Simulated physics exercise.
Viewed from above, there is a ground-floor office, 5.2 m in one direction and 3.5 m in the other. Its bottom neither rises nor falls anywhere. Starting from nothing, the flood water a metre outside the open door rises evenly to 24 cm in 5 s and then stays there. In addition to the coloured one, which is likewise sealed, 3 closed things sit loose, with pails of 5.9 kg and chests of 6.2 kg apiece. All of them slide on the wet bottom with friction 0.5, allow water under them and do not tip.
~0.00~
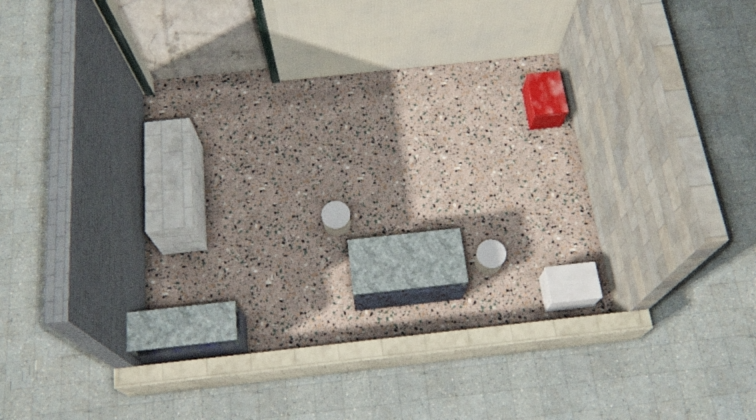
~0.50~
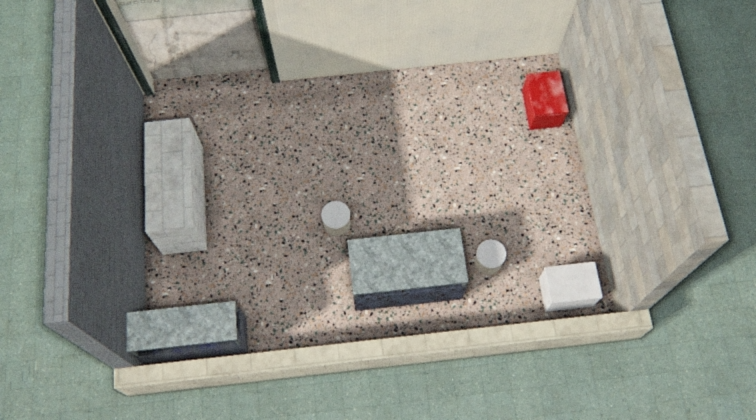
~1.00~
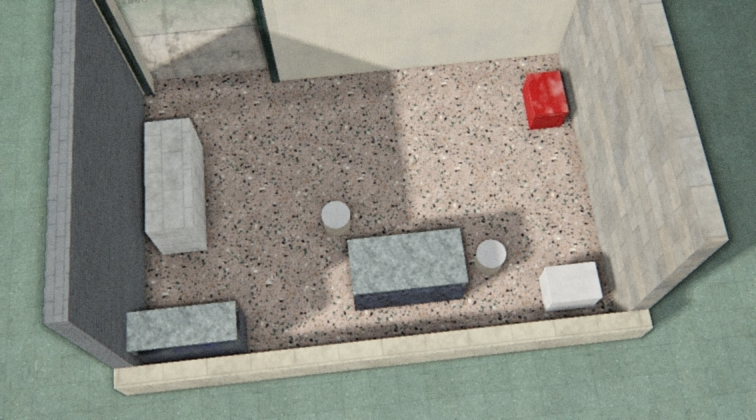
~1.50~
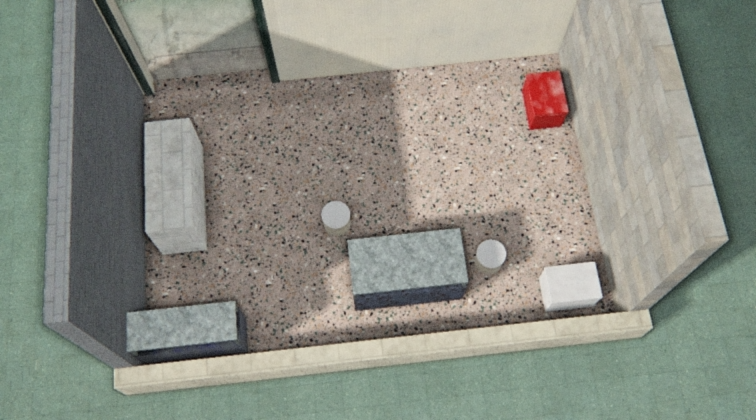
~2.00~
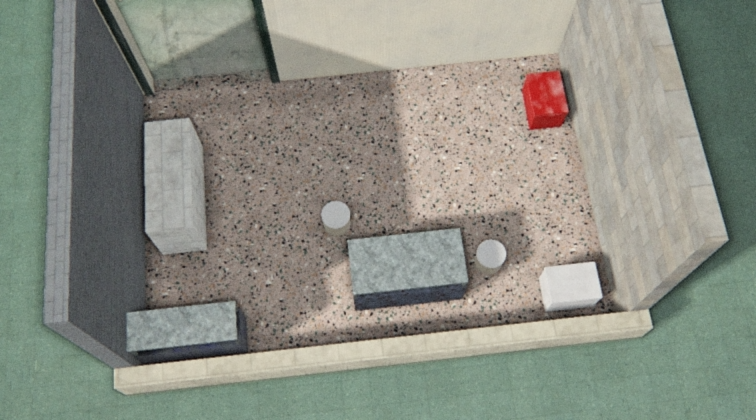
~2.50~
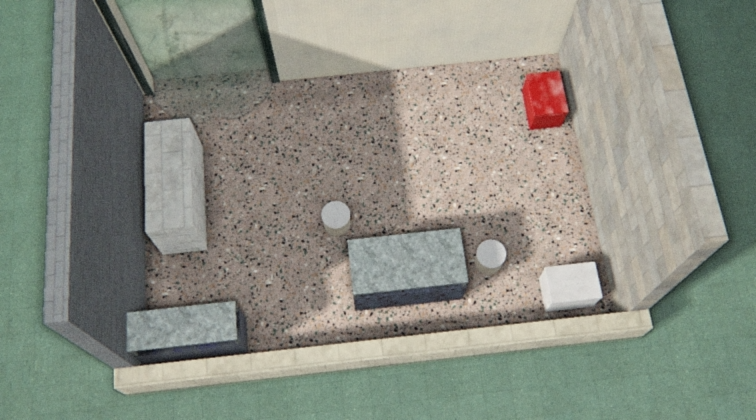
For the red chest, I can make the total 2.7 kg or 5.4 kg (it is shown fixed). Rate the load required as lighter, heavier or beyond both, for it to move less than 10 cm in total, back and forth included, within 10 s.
Beyond both.
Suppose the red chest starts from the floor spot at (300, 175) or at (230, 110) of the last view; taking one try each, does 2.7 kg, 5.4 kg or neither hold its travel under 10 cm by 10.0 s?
The first try gives failure with both; the second gives failure with both.
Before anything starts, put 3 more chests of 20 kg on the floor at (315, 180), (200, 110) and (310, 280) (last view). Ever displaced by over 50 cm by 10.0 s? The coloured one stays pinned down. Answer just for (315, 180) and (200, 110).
Above the mark, then above the mark.
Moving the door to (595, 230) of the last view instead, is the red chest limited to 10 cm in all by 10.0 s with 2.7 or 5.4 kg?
Then the smaller load will do.
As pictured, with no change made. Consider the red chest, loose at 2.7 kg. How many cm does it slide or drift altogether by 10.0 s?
Some 50 cm in all.
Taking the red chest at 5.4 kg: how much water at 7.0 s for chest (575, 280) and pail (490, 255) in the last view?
Roughly 0 and 2 cm.
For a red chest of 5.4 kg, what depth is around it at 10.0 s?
Close to 5 cm deep.
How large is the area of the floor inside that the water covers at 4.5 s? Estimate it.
Somewhere around 5.0 m2, roughly.
After 3.5 s the red chest would be 0 cm from its start with 2.7 kg and 0 cm from its start with 5.4 kg; 0 cm of water round it then.
After 4.5 s the red chest would be 0 cm from its start with 2.7 kg and 0 cm from its start with 5.4 kg; 0 cm of water round it then.
After 7.0 s the red chest would be 0 cm from its start with 2.7 kg and 0 cm from its start with 5.4 kg; 0 cm of water round it then.
After 10.0 s the red chest would be 50 cm from its start with 2.7 kg and 39 cm from its start with 5.4 kg; 5 cm of water round it then.
